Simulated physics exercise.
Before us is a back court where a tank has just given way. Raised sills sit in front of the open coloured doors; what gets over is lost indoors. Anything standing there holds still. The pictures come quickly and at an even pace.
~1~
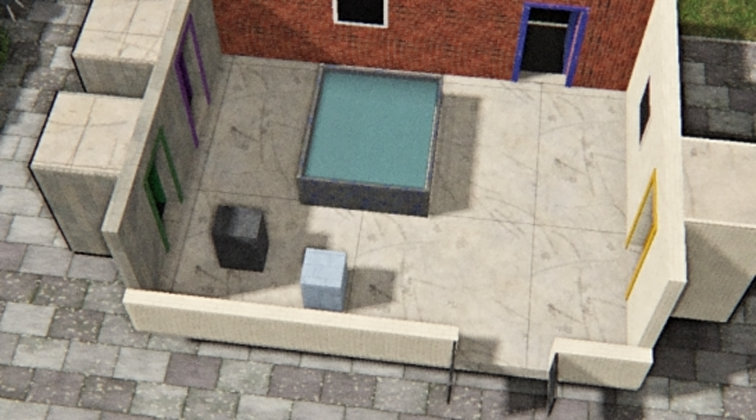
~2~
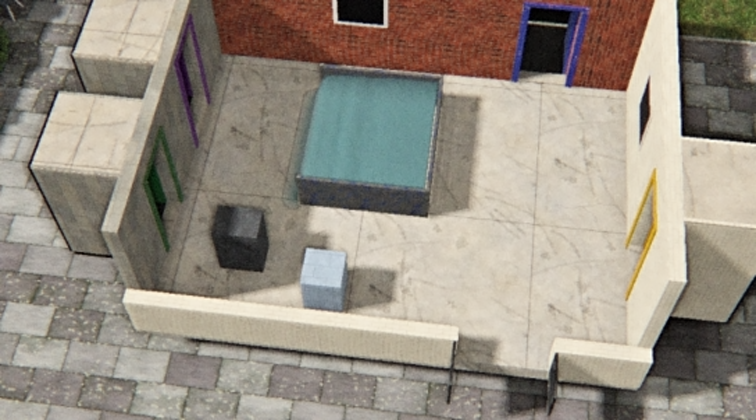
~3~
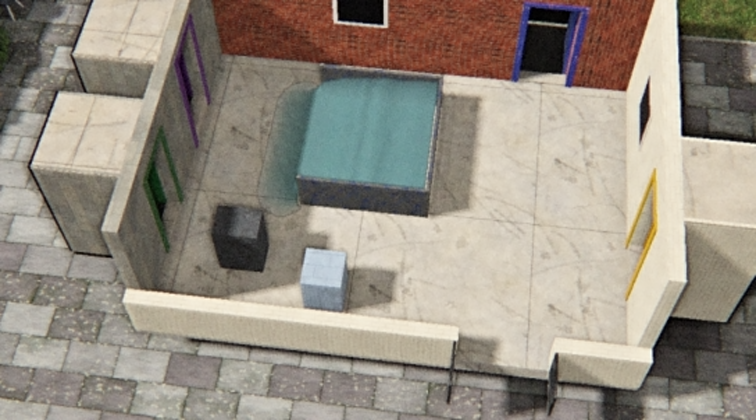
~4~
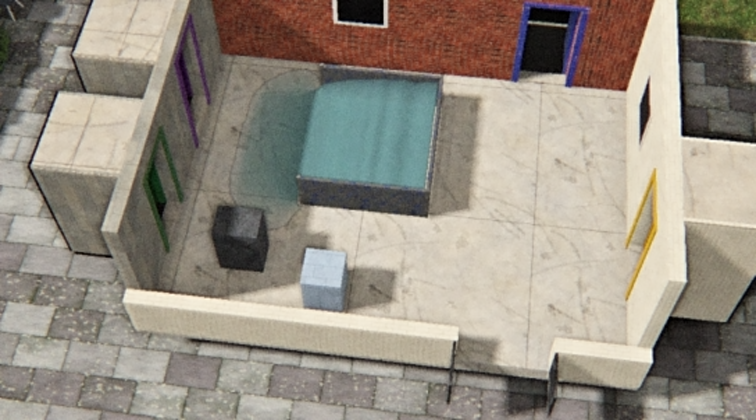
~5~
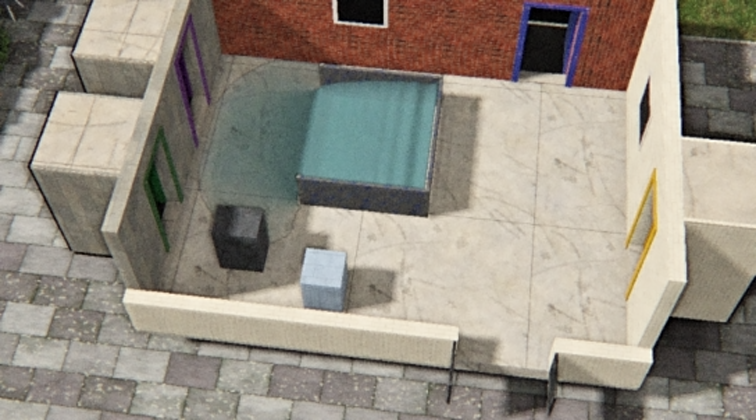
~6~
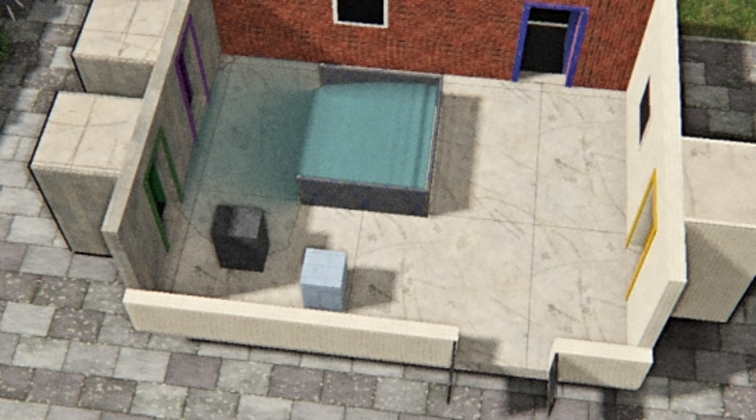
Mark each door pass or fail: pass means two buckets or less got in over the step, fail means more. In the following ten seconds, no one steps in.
Blue door - pass, purple door - fail, yellow door - pass, green door - fail.
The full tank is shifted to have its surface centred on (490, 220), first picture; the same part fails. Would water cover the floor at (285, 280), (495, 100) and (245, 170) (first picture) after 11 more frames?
Soaked, parched, soaked.
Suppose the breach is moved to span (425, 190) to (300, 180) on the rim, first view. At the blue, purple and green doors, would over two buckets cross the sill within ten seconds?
Blue door exceeds the limit, purple door stays within the limit, green door exceeds the limit.
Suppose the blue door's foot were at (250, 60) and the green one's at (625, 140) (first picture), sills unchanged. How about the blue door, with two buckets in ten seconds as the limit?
Blue overflows.
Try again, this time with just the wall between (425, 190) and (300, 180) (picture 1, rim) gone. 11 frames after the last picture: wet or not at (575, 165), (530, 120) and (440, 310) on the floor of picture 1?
Result, in sequence: Spared by the spill, spared by the spill, sodden.
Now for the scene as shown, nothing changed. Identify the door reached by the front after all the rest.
The door marked yellow.
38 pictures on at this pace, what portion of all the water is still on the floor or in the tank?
88 per cent.
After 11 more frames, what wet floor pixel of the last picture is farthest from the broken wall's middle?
Point: (152, 312) in the last picture's pixels.
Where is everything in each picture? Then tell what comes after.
In the first frame, the tank at (373, 128) is whole and still.
In the second frame, the front is at (296, 207), out from the gap at (314, 137).
In the third frame, the front is at (275, 211), out from the gap at (314, 139).
In the fourth frame, water pours out at (315, 140) and has run to (272, 225).
In the fifth frame, water pours out at (315, 141) and has run to a hidden place.
In the sixth frame, the front is at (181, 204), out from the gap at (315, 141).
A moment on, water covers 25 % of the floor; the blue door not reached, the purple door over two buckets in, the yellow door not reached, the green door under two buckets in.
Next, water covers 25 % of the floor; the blue door not reached, the purple door far over two buckets in, the yellow door not reached, the green door far over two buckets in.
Then, water covers 45 % of the floor; the blue door not reached, the purple door far over two buckets in, the yellow door not reached, the green door far over two buckets in.
Later, water covers 85 % of the floor; the blue door under two buckets in, the purple door far over two buckets in, the yellow door not reached, the green door far over two buckets in.
In the end, water covers 100 % of the floor; the blue door under two buckets in, the purple door far over two buckets in, the yellow door wet at the sill, nothing in, the green door far over two buckets in.
